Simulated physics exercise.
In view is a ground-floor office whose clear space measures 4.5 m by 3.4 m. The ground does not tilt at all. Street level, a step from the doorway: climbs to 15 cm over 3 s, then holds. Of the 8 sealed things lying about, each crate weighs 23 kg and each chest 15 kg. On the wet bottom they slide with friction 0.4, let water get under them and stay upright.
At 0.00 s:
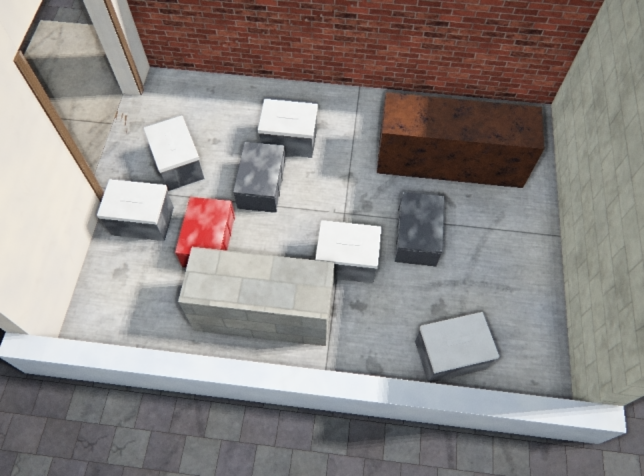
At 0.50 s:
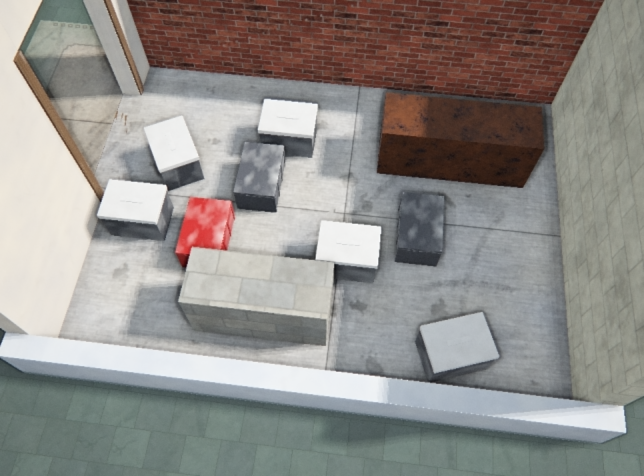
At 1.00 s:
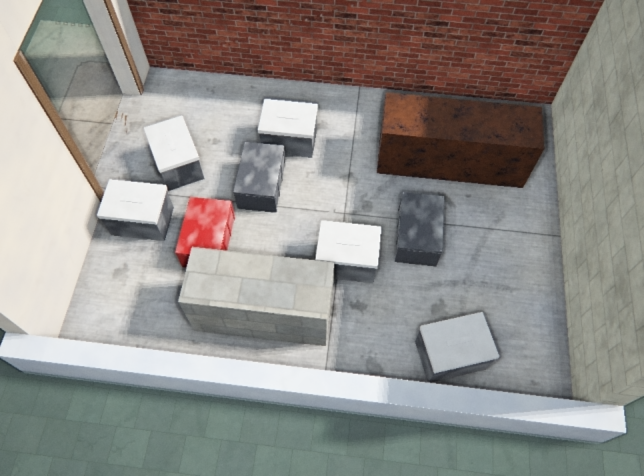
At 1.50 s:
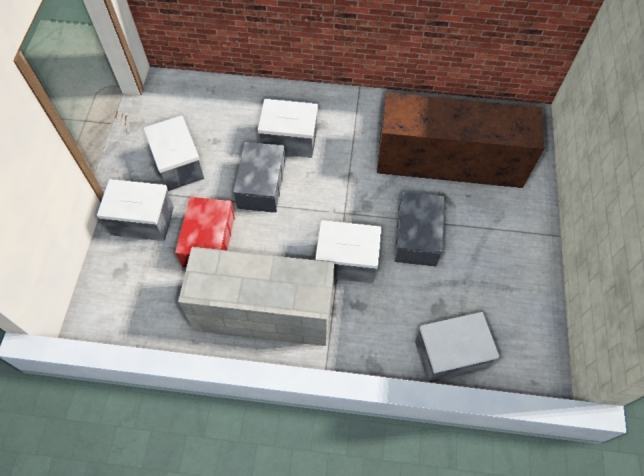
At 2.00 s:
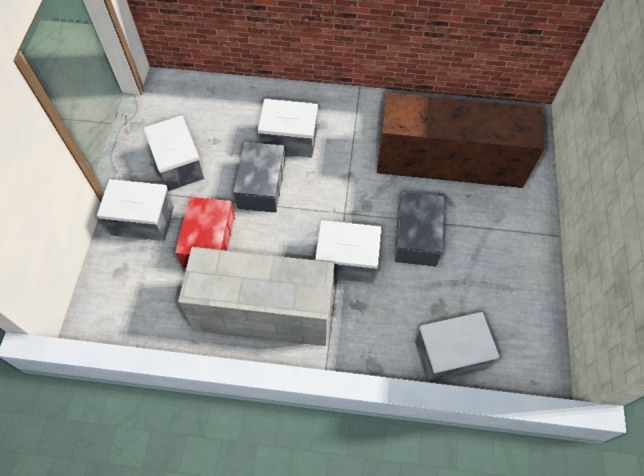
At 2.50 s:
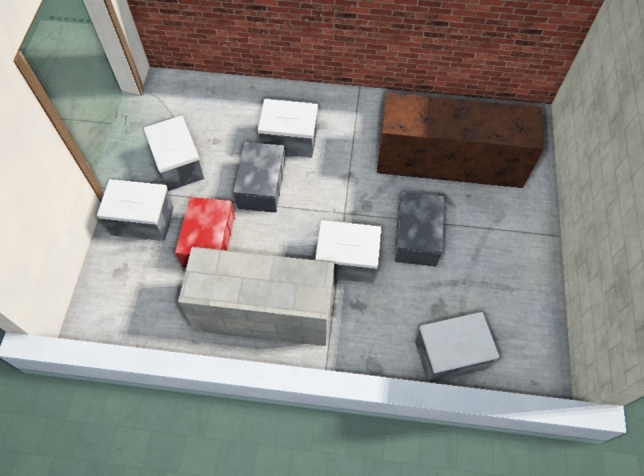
A room with a brick back wall holds pale and dark blocks, a red crate and a rusty brown box, with dry paving outside. Greenish water then covers the paving along the front and beyond the opening at left, creeping slightly inside there, while the objects all stay still.
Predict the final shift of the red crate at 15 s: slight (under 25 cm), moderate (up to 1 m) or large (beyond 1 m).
Prediction: It more or less keeps its spot.
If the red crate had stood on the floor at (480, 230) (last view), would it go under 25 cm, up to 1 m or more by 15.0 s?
Short answer, it goes a modest way.
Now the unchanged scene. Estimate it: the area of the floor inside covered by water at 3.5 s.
Wet area: Approx. 2.0 m2.
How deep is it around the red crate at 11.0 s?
I'd put it at about 7 cm.
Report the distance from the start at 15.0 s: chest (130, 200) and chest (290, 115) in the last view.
5 cm and 250 cm respectively.
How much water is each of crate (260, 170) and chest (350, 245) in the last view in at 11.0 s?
Depths: Near 7 cm, then near 7 cm.
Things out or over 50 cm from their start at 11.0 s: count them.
4.
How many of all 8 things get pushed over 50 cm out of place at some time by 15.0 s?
5.
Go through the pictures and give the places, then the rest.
The first frame shows the red crate at (204, 226) rests on the ground; water covers 0.0 m2; 0 of 8 have shifted.
The second frame shows the red crate at (204, 226), on the bottom; 0.0 m2 under water; 0 of 8 have shifted.
The third frame shows the red crate at (204, 226), on the bottom; 0.0 m2 under water; 0 of 8 have shifted.
The fourth frame shows the red crate at (204, 226) rests on the ground; water covers 0.0 m2; 0 of 8 have shifted.
The fifth frame shows the red crate at (204, 226) rests on the ground; 0.0 m2 under water; 0 of 8 have shifted.
The sixth frame shows the red crate at (204, 226) rests on the ground; 0.5 m2 under water; 0 of 8 have shifted.
After 3.5 s the red crate is near (204, 226), 0.0 m from its start, aground; 0 afloat.
After 6.8 s the red crate is near (204, 226), 0.0 m from its start, aground; 1 afloat.
After 11.0 s the red crate is near (203, 226), 0.0 m from its start, aground; 4 afloat.
After 15.0 s the red crate is near (203, 226), 0.0 m from its start, aground; 7 afloat.
